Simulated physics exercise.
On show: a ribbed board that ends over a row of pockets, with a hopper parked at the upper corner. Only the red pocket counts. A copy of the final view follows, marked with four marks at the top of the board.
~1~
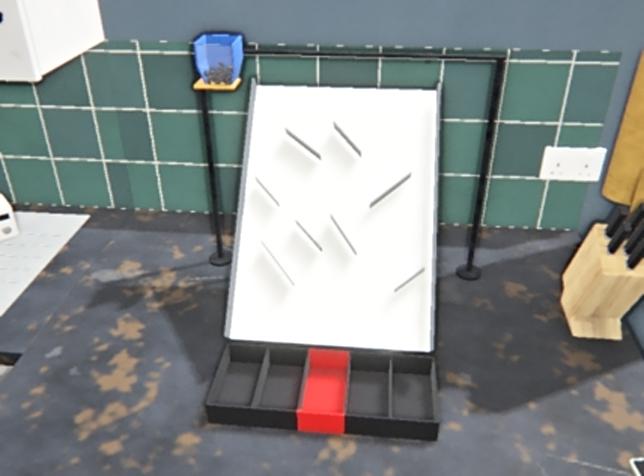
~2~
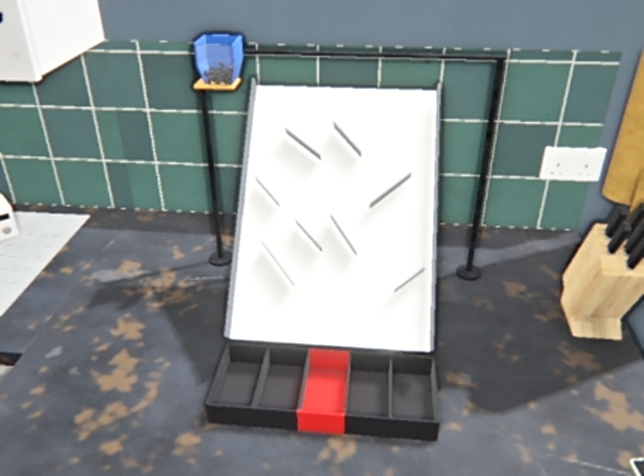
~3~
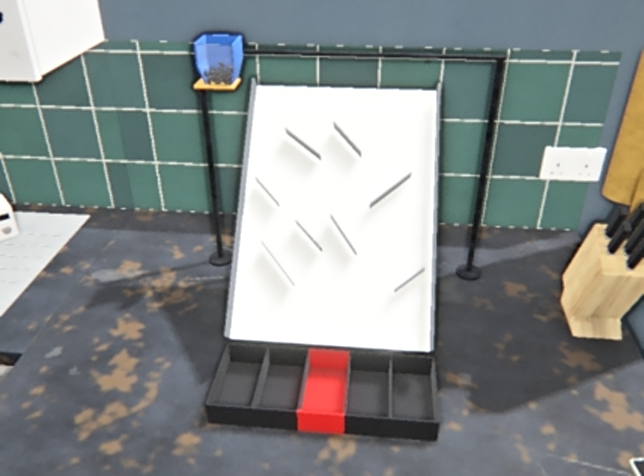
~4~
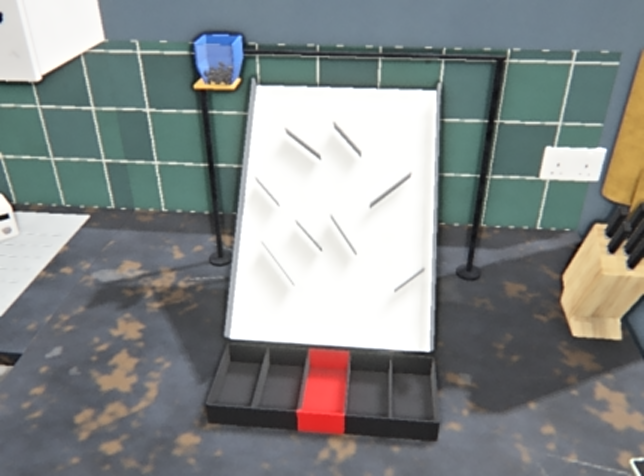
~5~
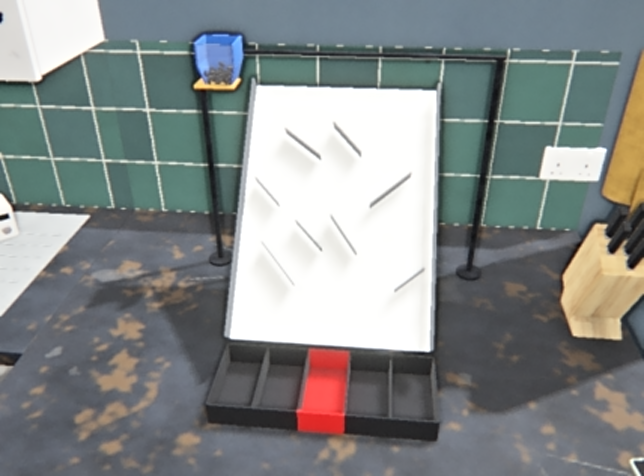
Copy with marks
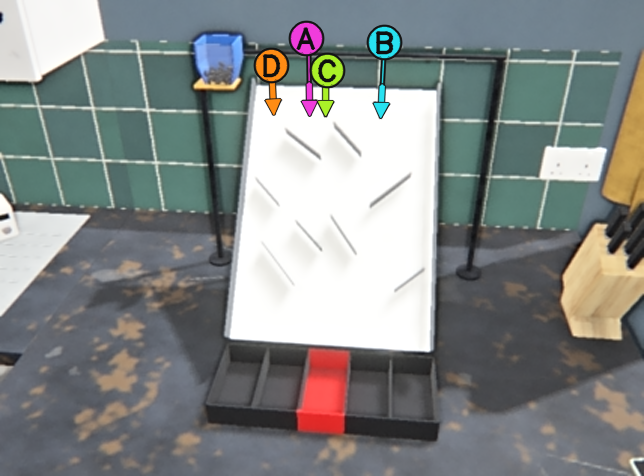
The clip opens on a tilted white board with thin angled ribs, standing on a dark mottled counter above a row of five pockets, the middle one red. A blue hopper holding dark beans sits at the upper left, and nothing visibly moves from start to finish.
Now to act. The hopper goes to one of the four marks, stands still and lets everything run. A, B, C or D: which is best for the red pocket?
D.
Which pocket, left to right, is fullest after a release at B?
The fourth from the left.
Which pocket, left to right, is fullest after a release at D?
It is the third one.
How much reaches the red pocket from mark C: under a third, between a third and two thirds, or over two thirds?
It is under a third.
On the marked copy, mark A meets the board at (309, 110); mark B meets the board at (380, 112); mark C meets the board at (325, 110); mark D meets the board at (273, 109).
With A, a small part in the red pocket, most in other pockets, a small part held on the board.
With B, none in the red pocket, nearly all in other pockets.
With C, a small part in the red pocket, most in other pockets, a small part held on the board.
With D, about half in the red pocket, about a third in other pockets, a small part held on the board.
